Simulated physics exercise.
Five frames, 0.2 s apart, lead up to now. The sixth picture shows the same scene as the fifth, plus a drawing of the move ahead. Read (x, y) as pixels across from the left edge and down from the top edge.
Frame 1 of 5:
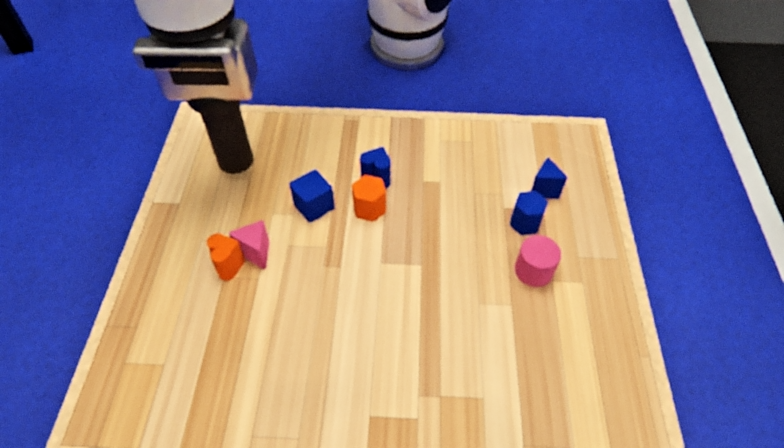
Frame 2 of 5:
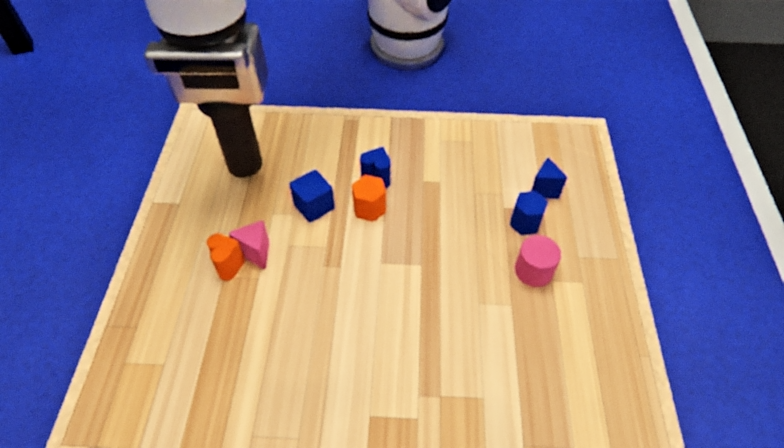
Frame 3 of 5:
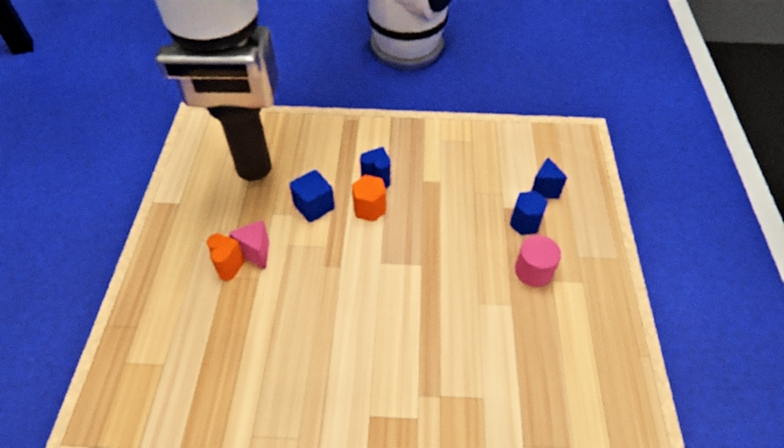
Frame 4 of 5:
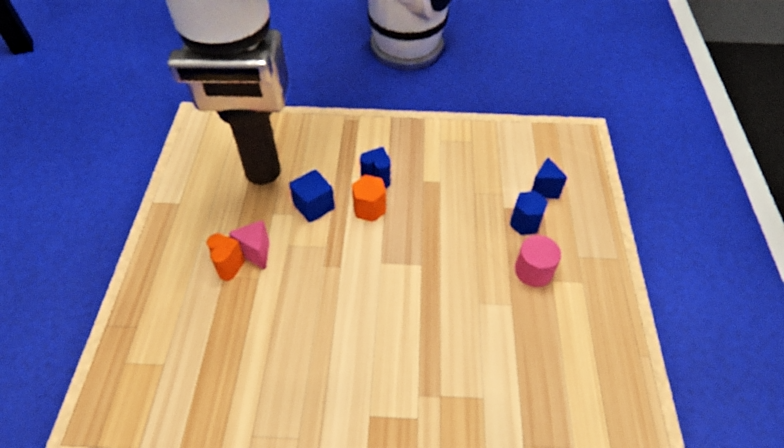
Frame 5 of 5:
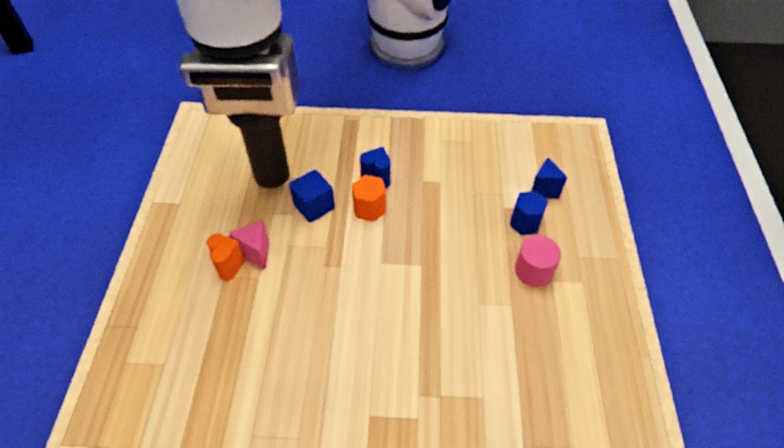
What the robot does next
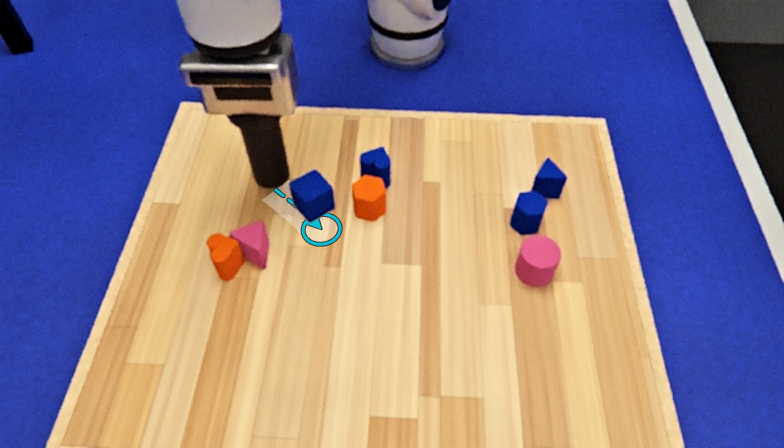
A robot arm's dark peg moves slightly right toward the blue cube, touching no blocks.
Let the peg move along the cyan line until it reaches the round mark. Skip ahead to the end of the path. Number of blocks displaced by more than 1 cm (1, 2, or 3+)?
My guess is two.
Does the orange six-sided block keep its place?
I expect not.
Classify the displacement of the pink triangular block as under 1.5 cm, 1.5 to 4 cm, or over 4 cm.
Overall it shifts less than 1.5 cm.
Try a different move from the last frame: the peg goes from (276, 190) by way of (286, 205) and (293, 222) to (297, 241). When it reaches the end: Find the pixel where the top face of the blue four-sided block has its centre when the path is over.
Located at (325, 199).
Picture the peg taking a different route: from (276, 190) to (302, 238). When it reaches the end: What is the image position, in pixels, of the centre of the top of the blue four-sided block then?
If I read the scene right, the answer is (329, 200).
Drawn move, in a line from (276, 190) to (322, 229).
What follows on the original path. Halfway along, peg at (296, 194); blue four-sided block at (328, 196), turned 35° anticlockwise.
At the end, peg at (319, 215); pink triangular block still; blue four-sided block at (356, 210), turned 65° anticlockwise; orange six-sided block at (382, 188), turned 25° anticlockwise.
